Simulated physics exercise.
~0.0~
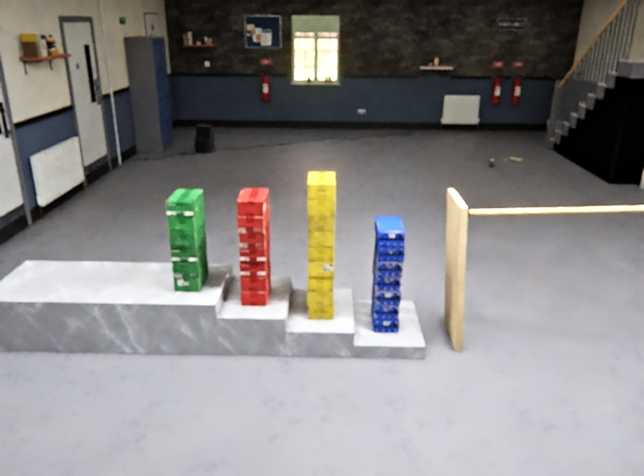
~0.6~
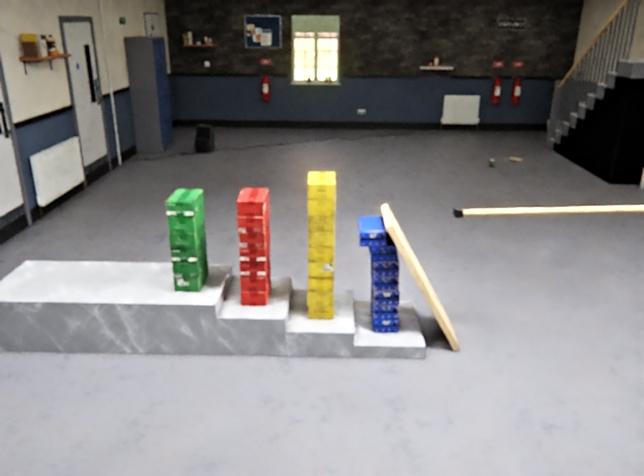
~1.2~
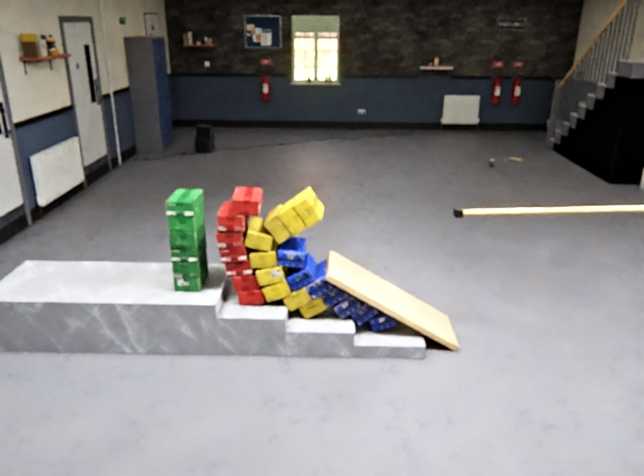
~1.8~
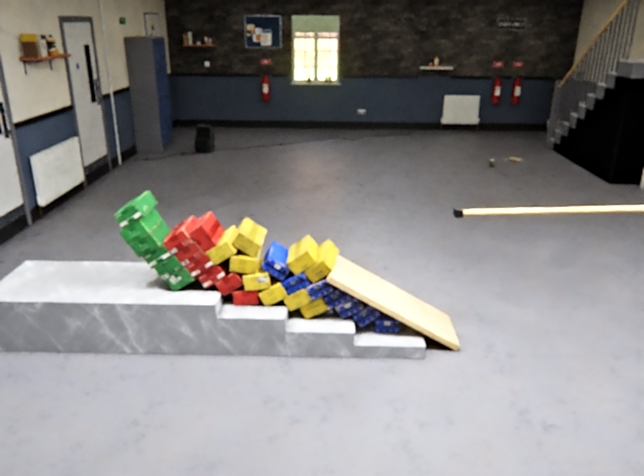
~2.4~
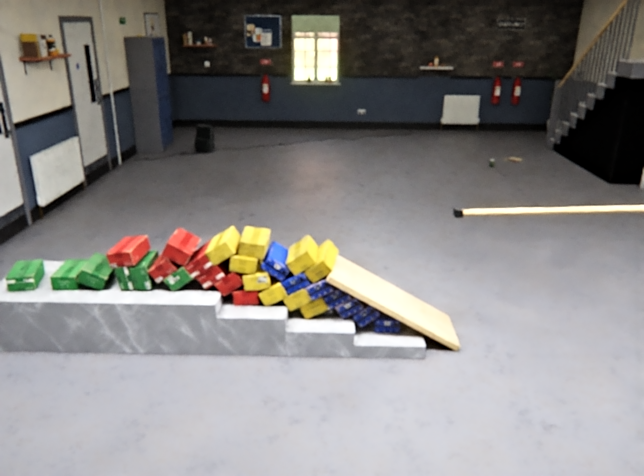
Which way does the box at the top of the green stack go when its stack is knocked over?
It goes to the left, coming down with the other green boxes along the top step.
